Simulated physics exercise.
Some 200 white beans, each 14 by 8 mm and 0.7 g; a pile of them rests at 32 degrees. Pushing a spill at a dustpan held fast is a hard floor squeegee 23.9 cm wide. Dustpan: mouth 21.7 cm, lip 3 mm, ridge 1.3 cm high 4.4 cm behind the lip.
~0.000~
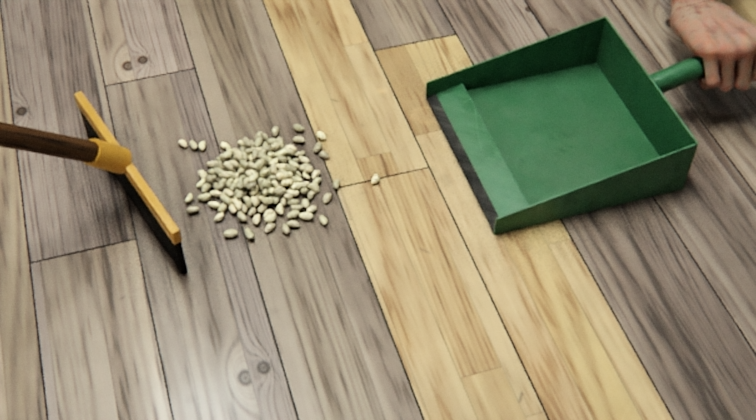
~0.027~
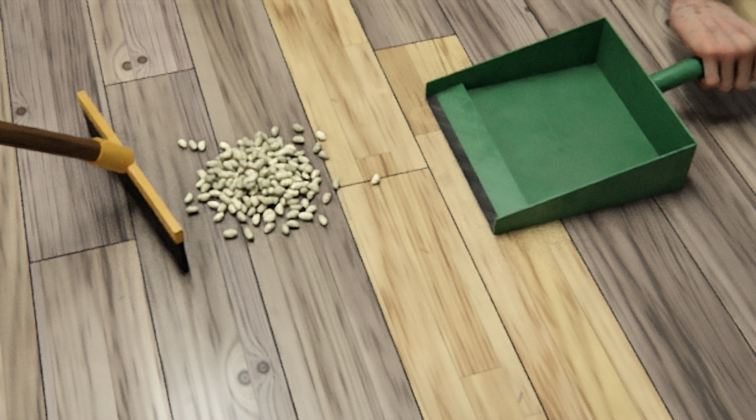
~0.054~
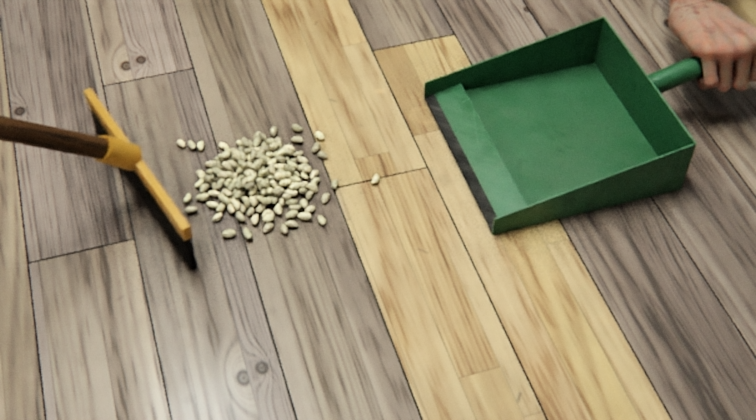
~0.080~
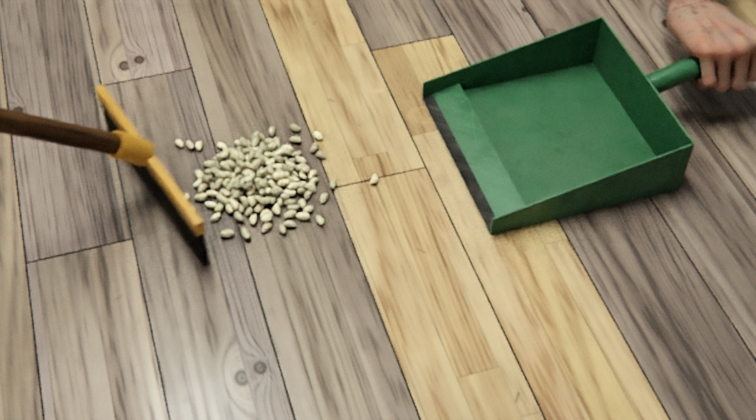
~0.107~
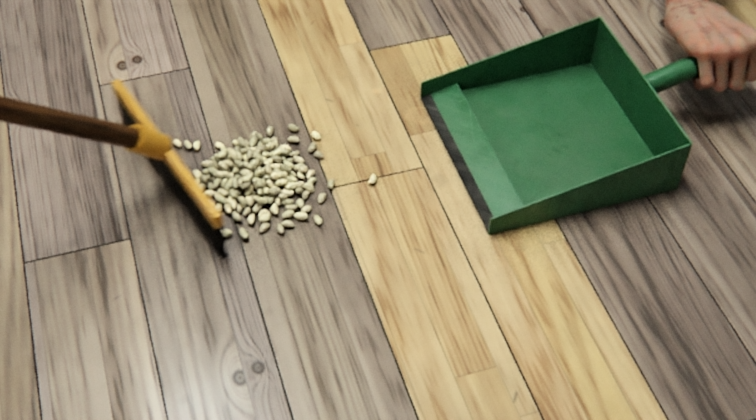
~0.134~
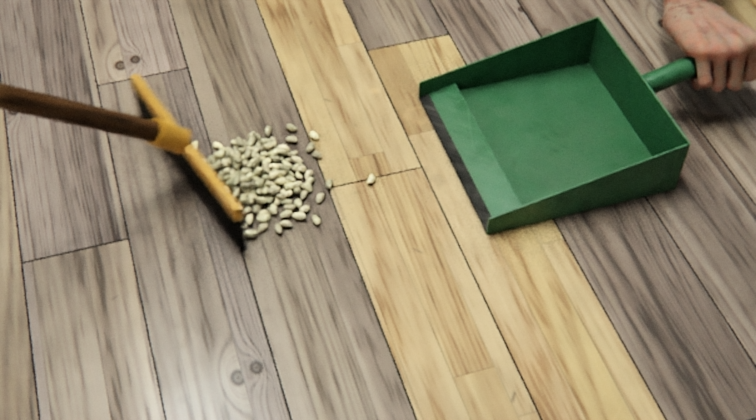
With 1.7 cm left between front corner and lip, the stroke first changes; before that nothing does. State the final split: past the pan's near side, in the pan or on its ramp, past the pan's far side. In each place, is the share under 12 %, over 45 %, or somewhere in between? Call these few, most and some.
I would put it this way: Near side few, pan some, far side some.
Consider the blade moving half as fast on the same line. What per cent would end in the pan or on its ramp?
Some 15 %.
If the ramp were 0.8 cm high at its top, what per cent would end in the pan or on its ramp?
That would give something like 25 per cent.
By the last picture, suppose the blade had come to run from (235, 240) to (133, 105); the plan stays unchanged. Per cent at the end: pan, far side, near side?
Split: Pan = 5, far = 20, near = 5.
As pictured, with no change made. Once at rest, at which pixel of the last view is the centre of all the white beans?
Look around (425, 109) in the last picture.
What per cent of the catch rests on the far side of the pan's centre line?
Close to 80 %.
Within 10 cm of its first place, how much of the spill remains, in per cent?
I'd estimate roughly 0 per cent.
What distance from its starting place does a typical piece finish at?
Roughly 24 cm.
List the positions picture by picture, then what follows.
The first picture shows blade from (176, 237) to (81, 102), moved 0.0 cm, 0 of the pieces shifted so far; middle of the pieces at (265, 181); pan at (565, 138).
The second picture shows blade from (178, 236) to (83, 101), moved 0.3 cm, 0 of the pieces shifted so far; middle of the pieces at (264, 181).
The third picture shows blade from (186, 233) to (90, 99), moved 1.2 cm, 0 of the pieces shifted so far; middle of the pieces at (263, 181).
The fourth picture shows blade from (199, 229) to (102, 95), moved 2.7 cm, 0 of the pieces shifted so far; middle of the pieces at (261, 181).
The fifth picture shows blade from (218, 222) to (119, 90), moved 4.8 cm, 2 of the pieces shifted so far; middle of the pieces at (259, 181).
The sixth picture shows blade from (238, 215) to (137, 84), moved 7.1 cm, 47 of the pieces shifted so far; middle of the pieces at (258, 180); pan at (558, 138). Its pace works out near 0.85 m/s, heading 7 degrees away from the viewer's side.
After 0.28 s, middle of the blade 16 cm from the lip; 0 % over the lip, far side 20 %, near side 0 %.
Then, at 0.38 s, middle of the blade 8 cm from the lip; 0 % over the lip, far side 30 %, near side 0 %.
After 0.61 s, middle of the blade 5 cm from the lip; 25 % over the lip, far side 35 %, near side 0 %.
At rest (2.1 s), near side 0 %, pan 25 %, far side 35 %, in front of the lip or behind the blade 40 %.
